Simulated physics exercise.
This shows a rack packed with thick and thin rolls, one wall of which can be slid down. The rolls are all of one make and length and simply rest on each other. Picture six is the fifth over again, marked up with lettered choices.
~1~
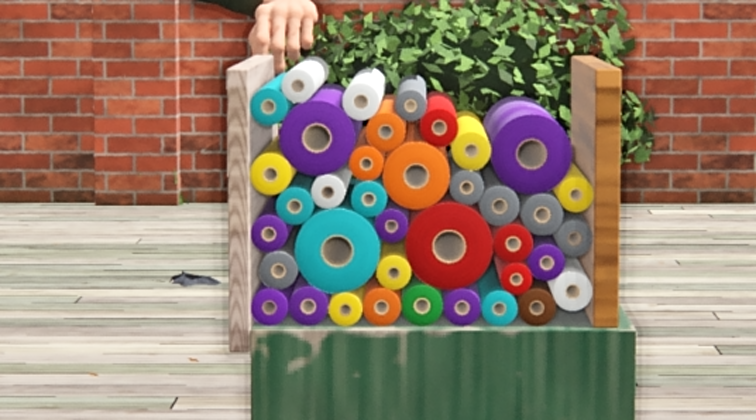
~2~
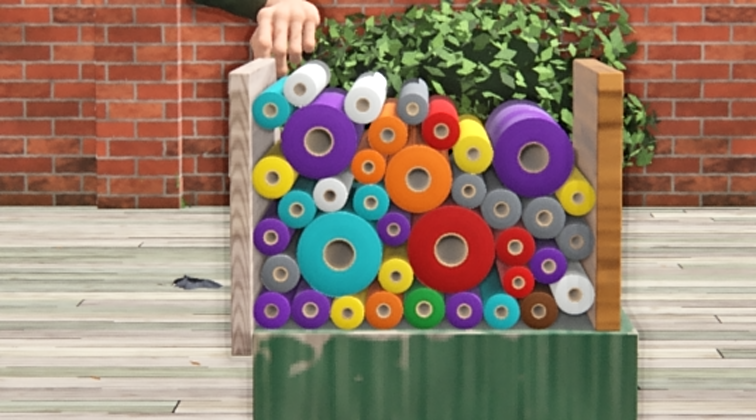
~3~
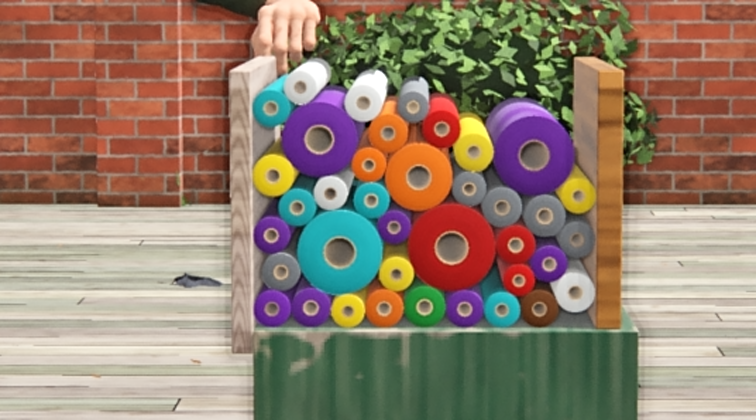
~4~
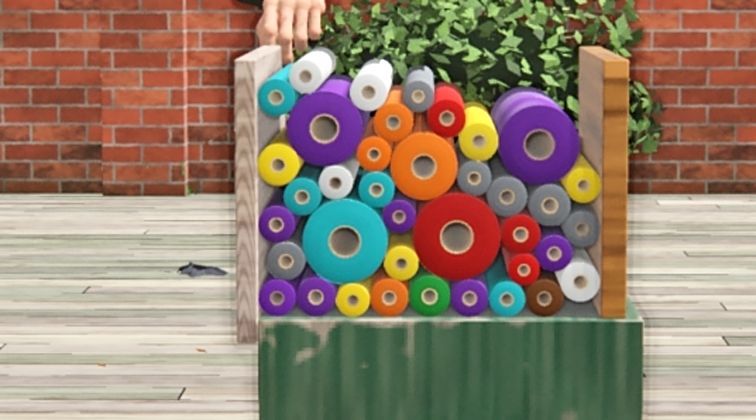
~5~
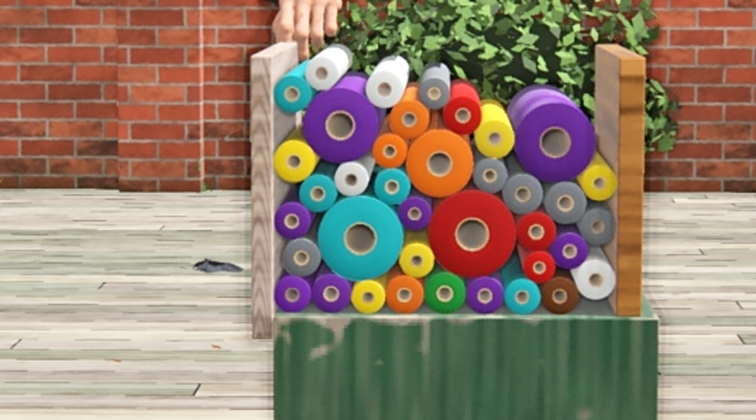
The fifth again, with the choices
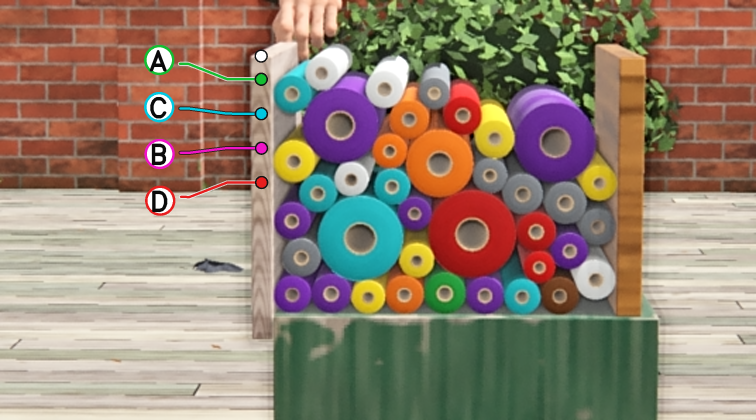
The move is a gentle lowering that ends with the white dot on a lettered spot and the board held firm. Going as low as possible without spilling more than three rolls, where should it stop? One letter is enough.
The answer is mark D.
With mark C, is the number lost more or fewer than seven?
At C, fewer than seven.
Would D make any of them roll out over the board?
At D: Yes.
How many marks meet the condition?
The number is four.
On the marked copy, A at (262, 79); B at (262, 148); C at (262, 114); D at (262, 182); the white dot at (262, 57).
Taking D. A third of the way, top of the board (273, 116).
Two thirds of the way, top of the board (273, 181).
When it is over, top of the board (273, 181), two out over the board.
As for the rest, A none out over the board; B none out over the board; C none out over the board.
